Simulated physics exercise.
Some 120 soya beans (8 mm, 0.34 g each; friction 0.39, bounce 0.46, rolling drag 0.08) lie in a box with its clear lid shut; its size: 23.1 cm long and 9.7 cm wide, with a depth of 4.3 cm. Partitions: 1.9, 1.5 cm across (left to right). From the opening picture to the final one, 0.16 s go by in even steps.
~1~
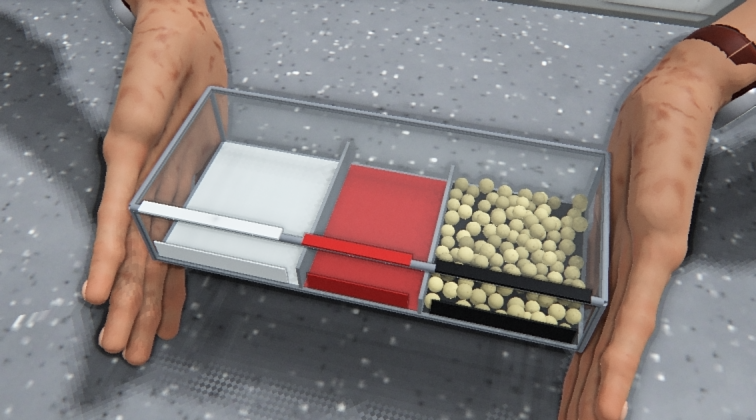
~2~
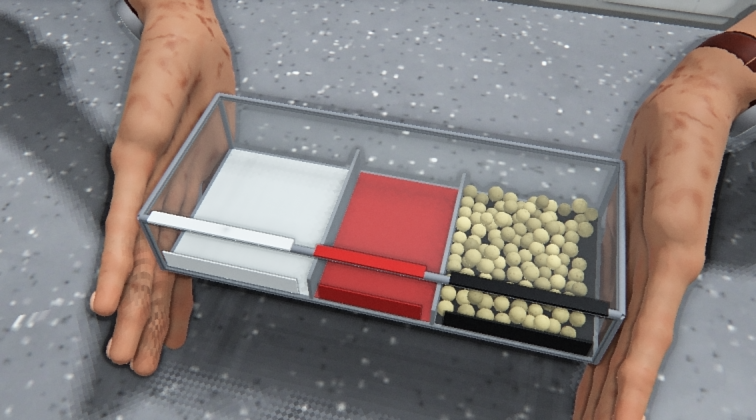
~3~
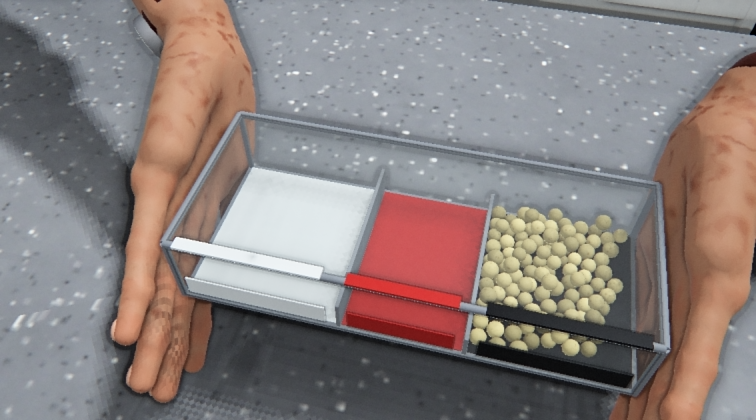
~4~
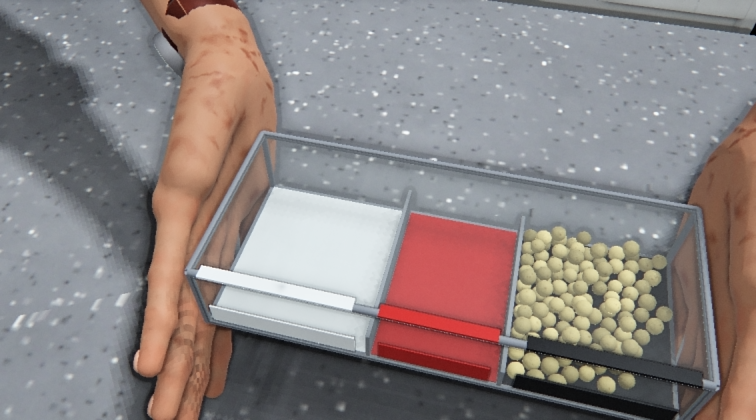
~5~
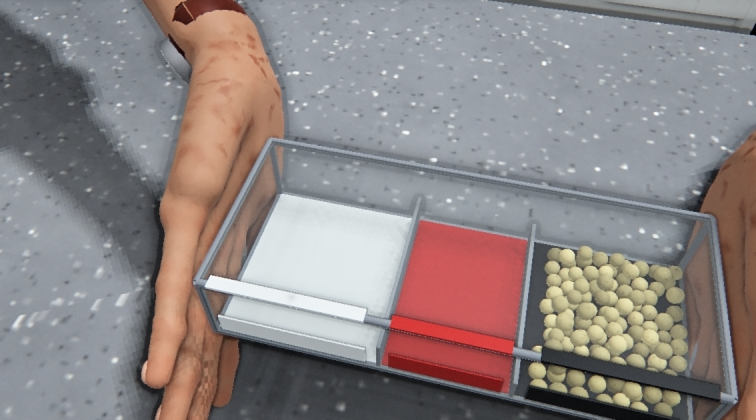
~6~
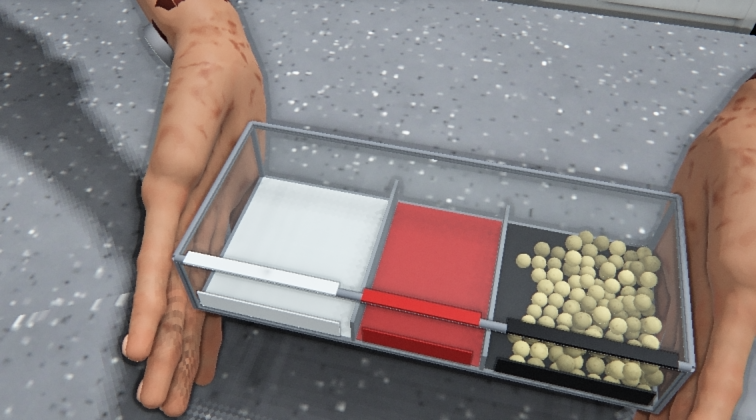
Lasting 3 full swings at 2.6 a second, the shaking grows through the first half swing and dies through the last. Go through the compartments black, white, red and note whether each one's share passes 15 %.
Black passes it, white passes it, red passes it.
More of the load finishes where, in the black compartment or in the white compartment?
Larger share at rest: In the black compartment.
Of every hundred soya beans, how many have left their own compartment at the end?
I'd put it at about 55 percent.
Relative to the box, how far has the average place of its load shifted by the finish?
Net movement: Around 4.0 cm.
Then, 0.34 s after the last picture, tilt 0 degrees; black 70 %, white 10 %, red 15 %; middle of all pieces near (652, 386).
Then, 0.62 s after the last picture, tilt 0 degrees; black 55 %, white 20 %, red 25 %; middle of all pieces near (449, 226).
Then, 0.88 s after the last picture, tilt 0 degrees; black 60 %, white 20 %, red 25 %; middle of all pieces near (336, 151).
Then, 1.13 s after the last picture, tilt 0 degrees; black 45 %, white 25 %, red 30 %; middle of all pieces near (438, 248).
In the end, black 45 %, white 25 %, red 30 %.
